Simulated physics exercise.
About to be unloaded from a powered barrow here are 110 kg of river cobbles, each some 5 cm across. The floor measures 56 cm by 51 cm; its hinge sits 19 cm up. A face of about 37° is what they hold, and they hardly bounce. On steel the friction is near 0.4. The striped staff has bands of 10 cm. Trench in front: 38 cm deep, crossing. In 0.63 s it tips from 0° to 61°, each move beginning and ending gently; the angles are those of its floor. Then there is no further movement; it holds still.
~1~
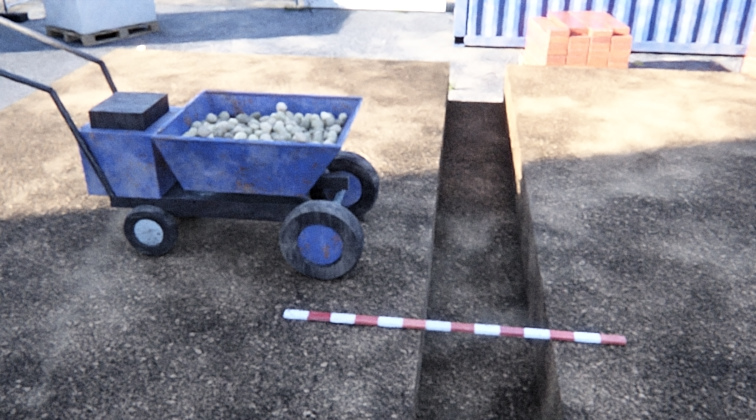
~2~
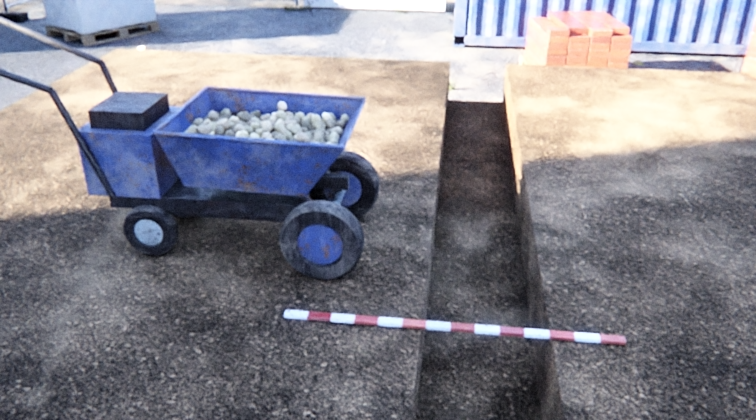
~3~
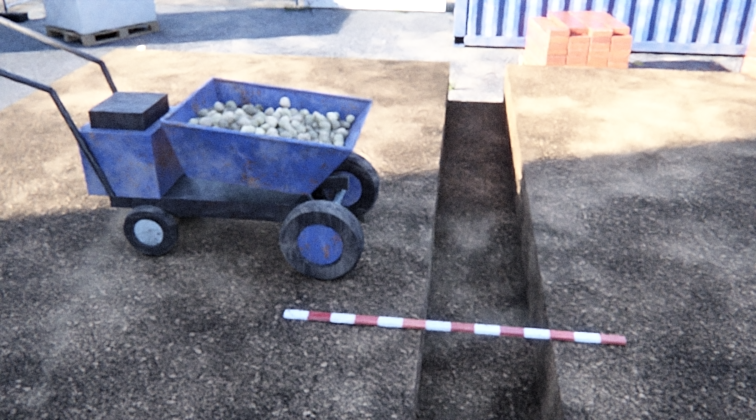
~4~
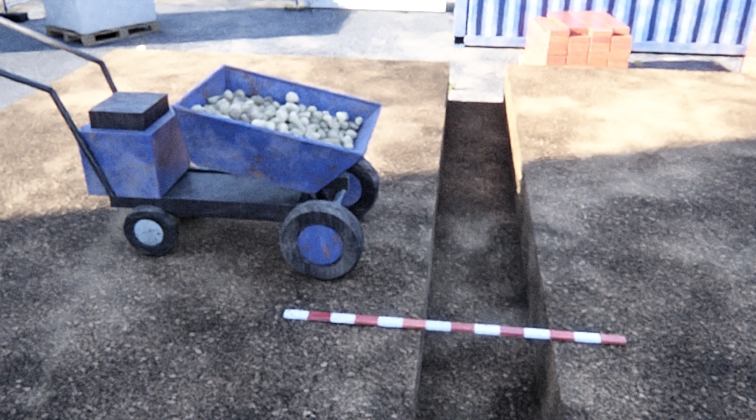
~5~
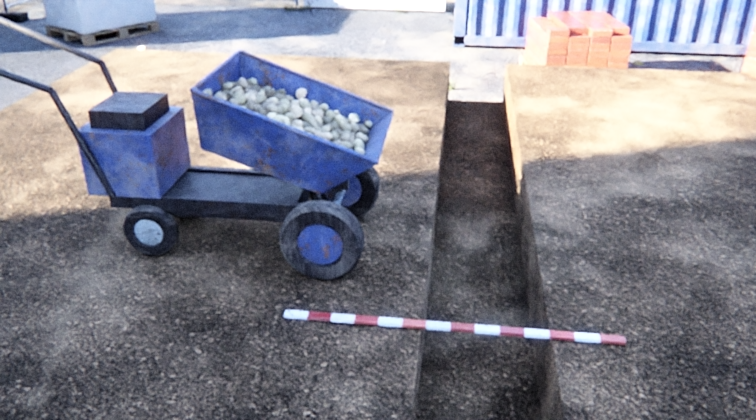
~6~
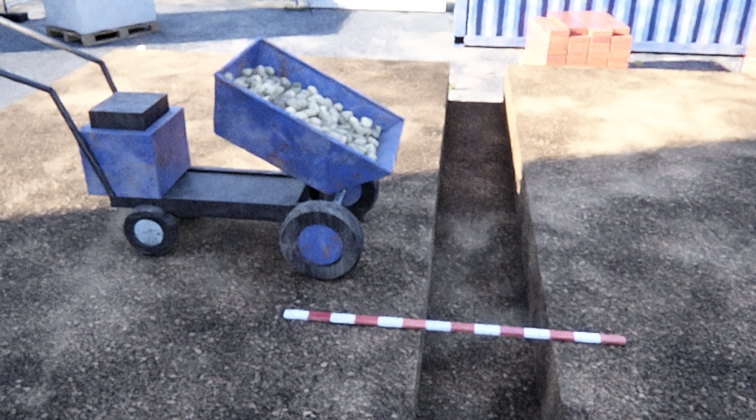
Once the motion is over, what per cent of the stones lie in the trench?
70 %.
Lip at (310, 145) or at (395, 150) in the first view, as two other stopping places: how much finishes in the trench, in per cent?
60 and 45 %.
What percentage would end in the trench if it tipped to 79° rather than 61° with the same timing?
Then roughly 100 percent.
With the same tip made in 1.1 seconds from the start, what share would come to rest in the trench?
Something close to 70 per cent.
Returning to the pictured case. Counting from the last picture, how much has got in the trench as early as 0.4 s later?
About 10 per cent by then.
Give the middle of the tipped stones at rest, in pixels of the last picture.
Middle at around (489, 314), I'd say.
Then, 0.2 s after the last picture the floor is at 51°, 100 % in the tray; the foremost stones are at (401, 173).
Then, 0.4 s after the last picture the floor is at 61°, 92 % in the tray, 8 % in the trench; the foremost stones are at (474, 224).
Then, 0.8 s after the last picture the floor is at 61°, 47 % in the tray, 51 % in the trench, 2 % past the trench; the foremost stones are at (579, 266).
Then, 2.7 s after the last picture the floor is at 61°, 28 % in the tray, 70 % in the trench, 2 % past the trench; the foremost stones are at (705, 268).
